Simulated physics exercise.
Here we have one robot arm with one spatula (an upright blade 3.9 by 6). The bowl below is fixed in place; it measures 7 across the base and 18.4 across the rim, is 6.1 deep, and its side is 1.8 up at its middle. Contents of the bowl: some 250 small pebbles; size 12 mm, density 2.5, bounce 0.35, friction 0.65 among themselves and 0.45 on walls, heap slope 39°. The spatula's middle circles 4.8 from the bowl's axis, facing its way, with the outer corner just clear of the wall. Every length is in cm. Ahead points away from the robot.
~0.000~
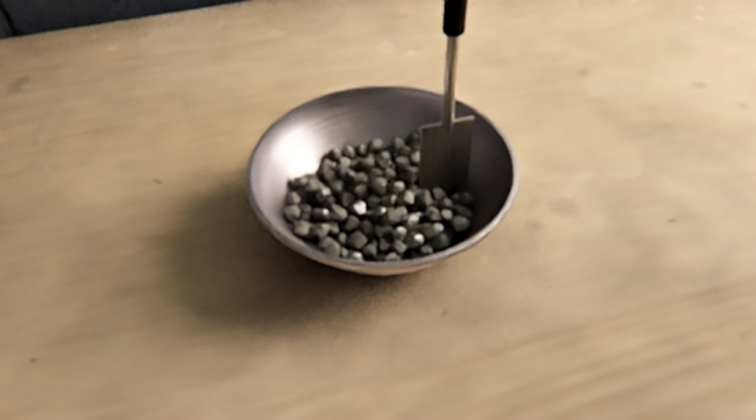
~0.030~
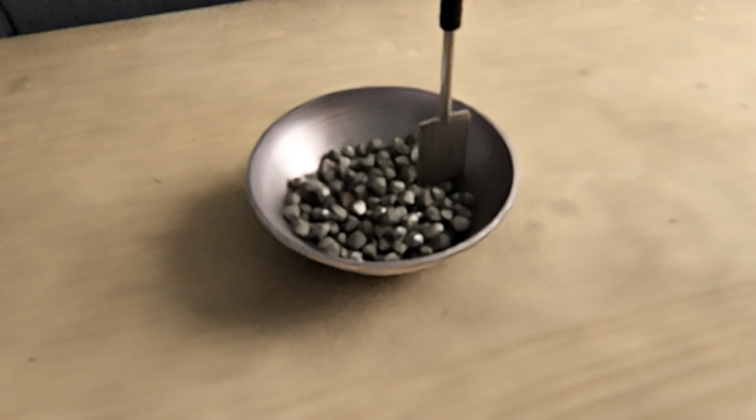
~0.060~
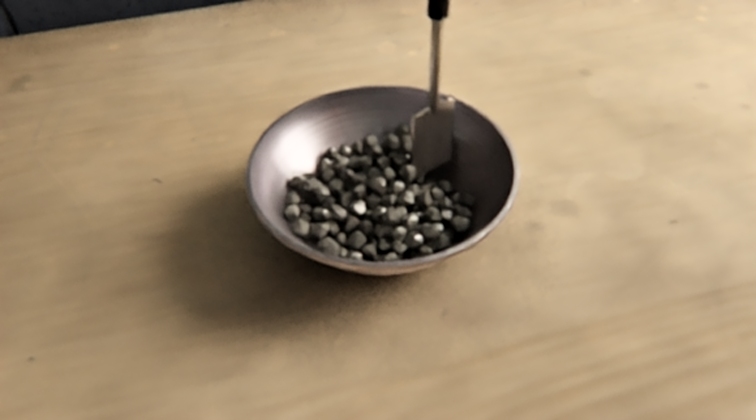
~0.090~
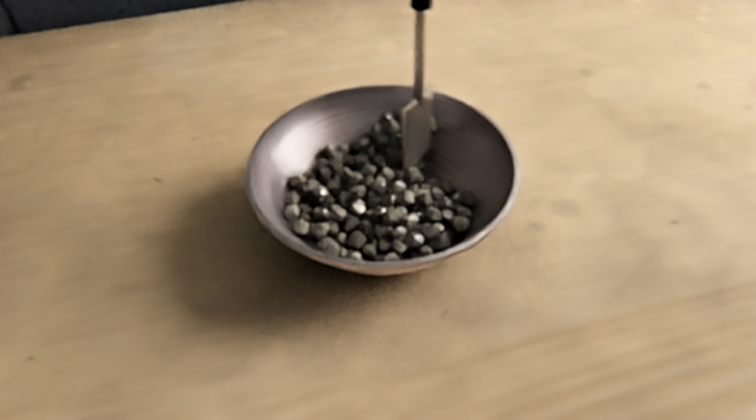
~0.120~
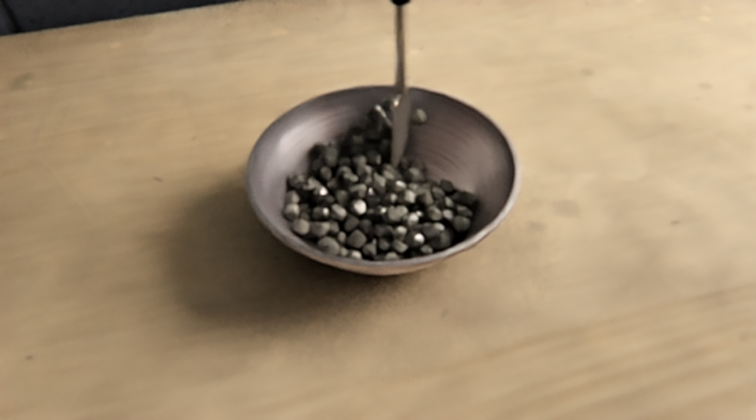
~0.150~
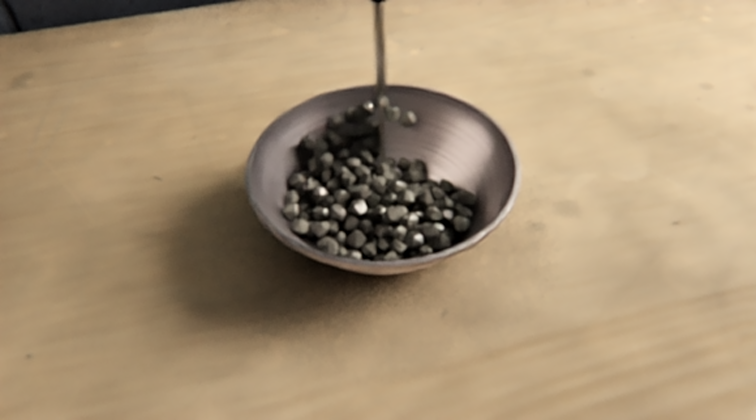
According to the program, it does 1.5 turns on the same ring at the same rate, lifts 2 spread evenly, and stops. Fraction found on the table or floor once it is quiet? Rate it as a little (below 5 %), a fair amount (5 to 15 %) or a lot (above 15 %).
A fair amount.
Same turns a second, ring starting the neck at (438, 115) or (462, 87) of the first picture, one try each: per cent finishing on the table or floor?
First try about 10 per cent, second try about 0 per cent.
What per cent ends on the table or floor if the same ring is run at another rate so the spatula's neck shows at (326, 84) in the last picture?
I'd say near 20 per cent.
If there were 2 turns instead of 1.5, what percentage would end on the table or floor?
In that case some 10 per cent.
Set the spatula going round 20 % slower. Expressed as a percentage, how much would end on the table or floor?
Then roughly 5 per cent.
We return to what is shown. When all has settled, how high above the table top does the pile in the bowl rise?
I'd guess close to 5.0 centimetres.
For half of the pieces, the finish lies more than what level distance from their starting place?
Something near 3 cm, measured level.
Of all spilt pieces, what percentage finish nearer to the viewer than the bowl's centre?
About 70 per cent.
After 0.47 s, 256° round, highest piece 8 above the table; 237 in the bowl, 5 on the table or floor, 9 in flight or on the tool.
After 0.78 s, 78° round, highest piece 7 above the table; 226 in the bowl, 24 on the table or floor, 1 in flight or on the tool.
After 1.14 s, 180° round, highest piece 5 above the table; 226 in the bowl, 25 on the table or floor.
After 1.84 s, 180° round, highest piece 5 above the table; 226 in the bowl, 25 on the table or floor.
At rest, 226 in the bowl, 25 on the table or floor. That is 10 % on the table or floor.
